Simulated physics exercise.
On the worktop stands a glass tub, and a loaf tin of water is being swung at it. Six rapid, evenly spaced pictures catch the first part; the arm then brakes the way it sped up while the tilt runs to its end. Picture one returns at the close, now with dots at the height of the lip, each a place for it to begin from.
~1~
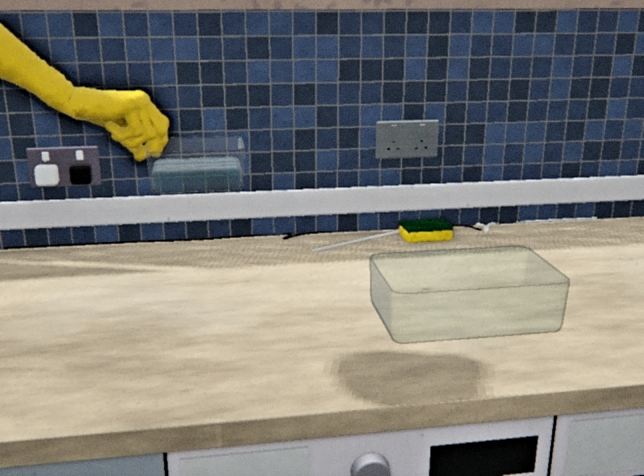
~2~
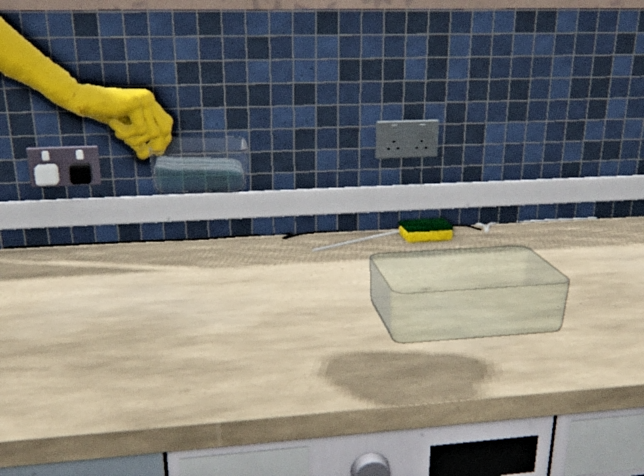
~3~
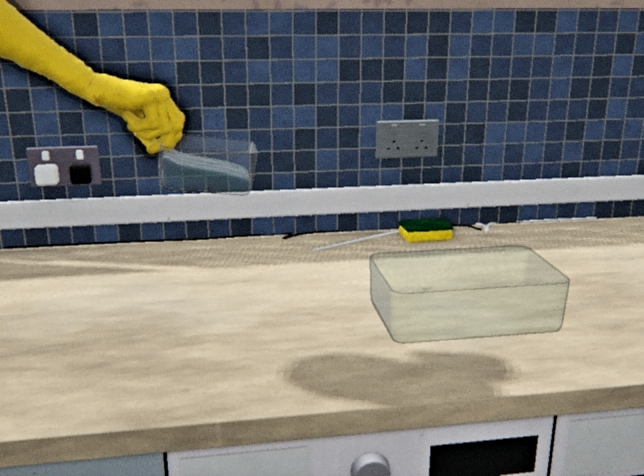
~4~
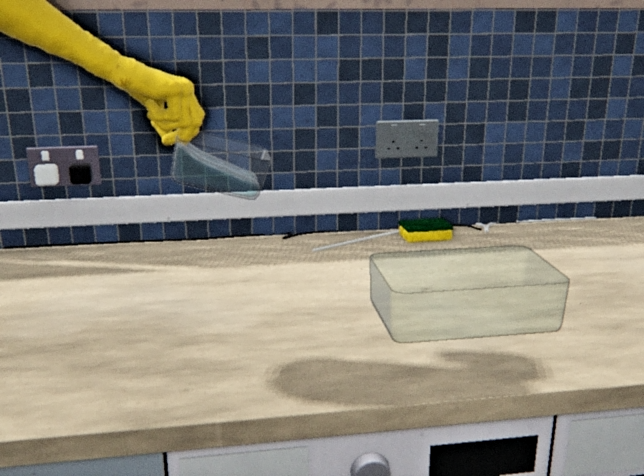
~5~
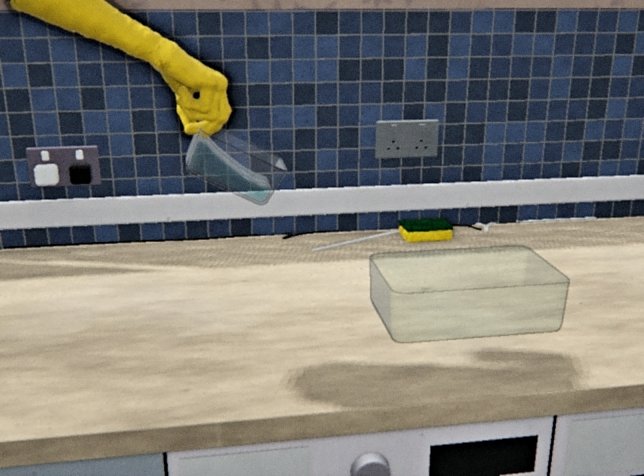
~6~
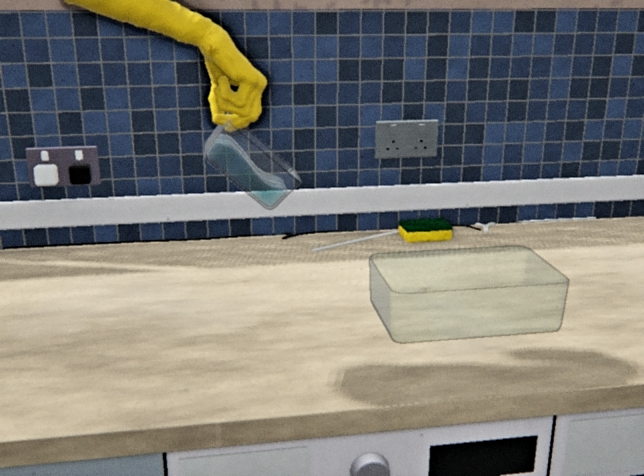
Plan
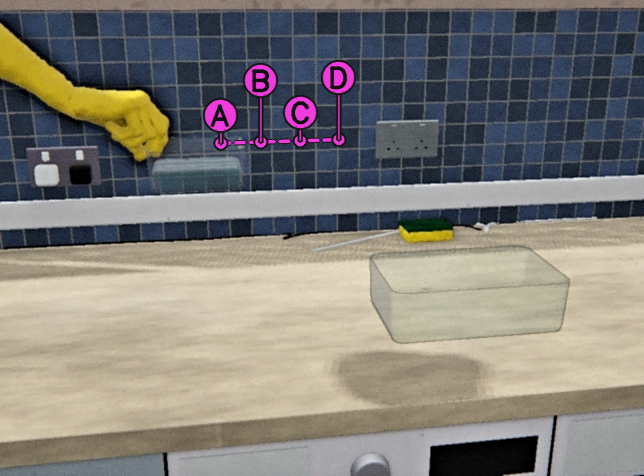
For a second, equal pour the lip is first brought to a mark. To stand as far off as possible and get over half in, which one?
Take A.
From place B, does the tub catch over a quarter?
Yes, clearly.
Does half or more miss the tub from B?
No, not at all.
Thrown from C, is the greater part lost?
No, not at all.
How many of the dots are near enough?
All of the four.
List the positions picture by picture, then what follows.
Upright, lip at (241, 142); tub from (390, 342) to (561, 329); nothing has left yet, in the first frame.
Upright, lip at (244, 143); nothing has left yet, in the second frame.
Tipped about 7°, lip at (253, 147); nothing has left yet, in the third frame.
Tipped about 16°, lip at (267, 154); nothing has left yet, in the fourth frame.
Tipped about 28°, lip at (283, 163); nothing has left yet, in the fifth frame.
Tipped about 42°, lip at (297, 174); nothing has left yet, in the sixth frame.
On the marked copy, A at (220, 143); B at (260, 142); C at (300, 140); D at (338, 139).
For place A, about 74 % lands in the tub, 19 % falls short and 6 % goes beside or beyond.
For place B, about 75 % lands in the tub, 13 % falls short and 13 % goes beside or beyond.
For place C, about 80 % lands in the tub, 4 % falls short and 16 % goes beside or beyond.
For place D, about 95 % lands in the tub, 3 % falls short.
